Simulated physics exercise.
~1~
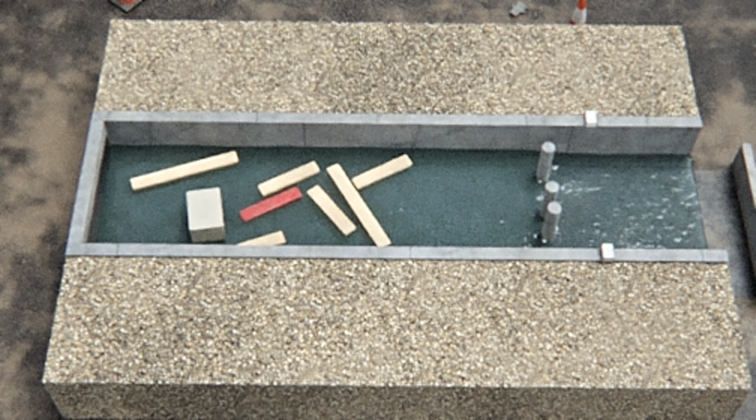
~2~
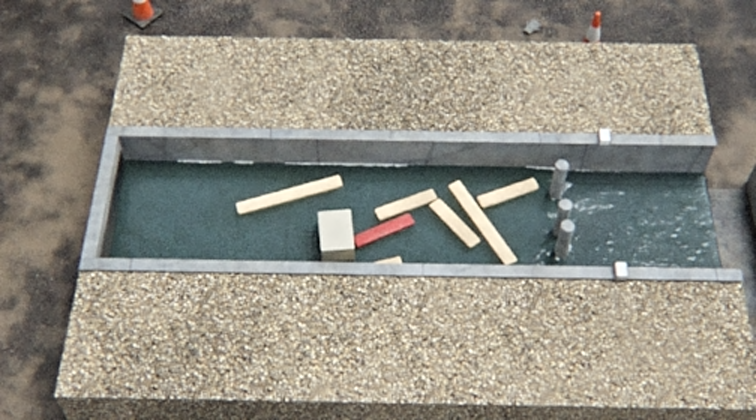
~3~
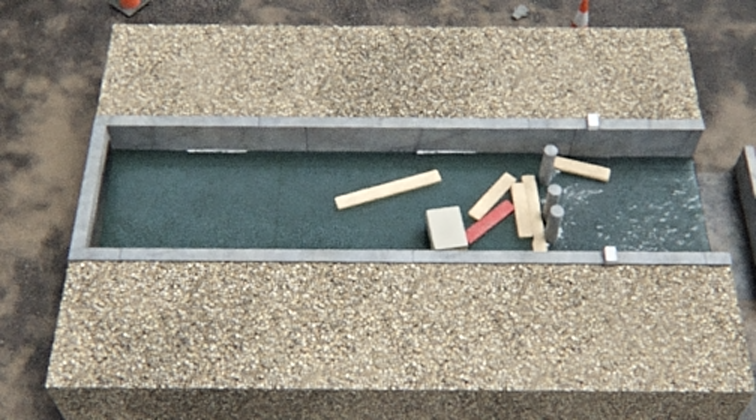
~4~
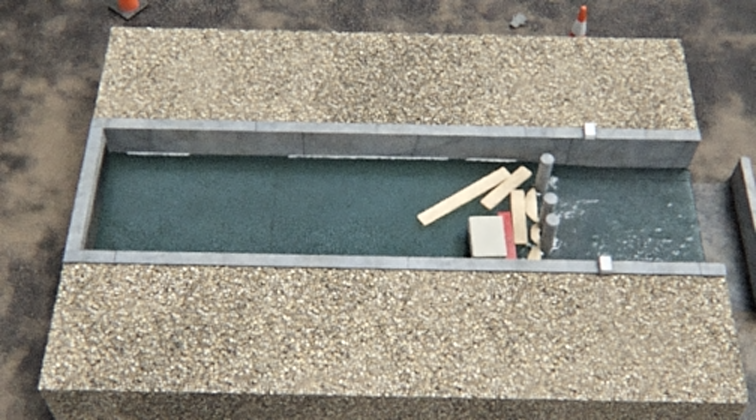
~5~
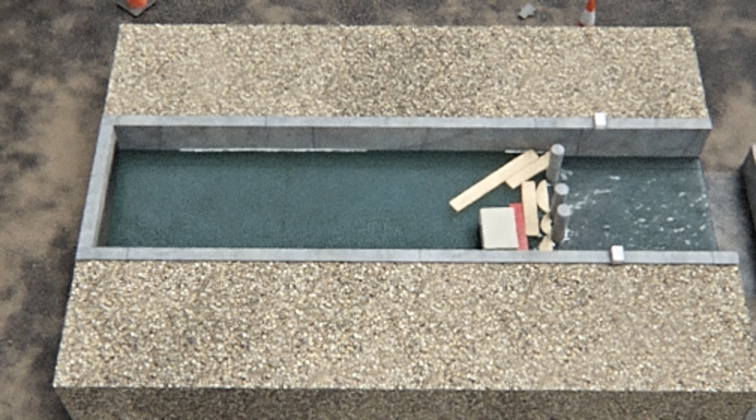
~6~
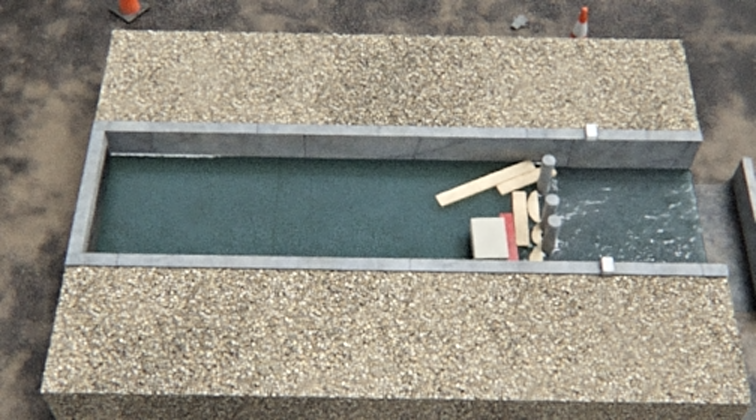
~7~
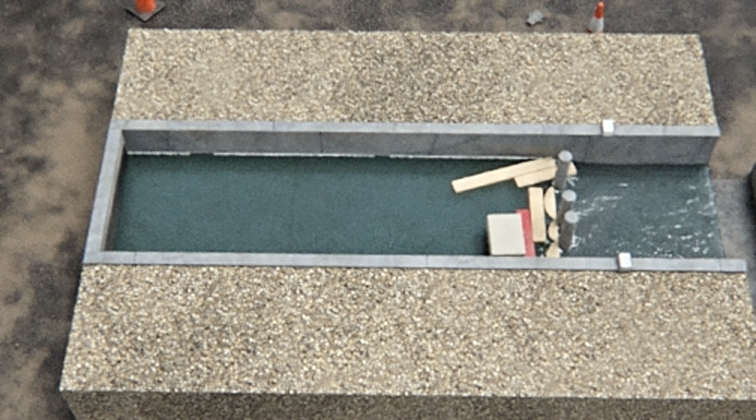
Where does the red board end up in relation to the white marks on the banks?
It ends up short of the white marks, held in the jam to the left of the posts, between the pale block and the other pieces.
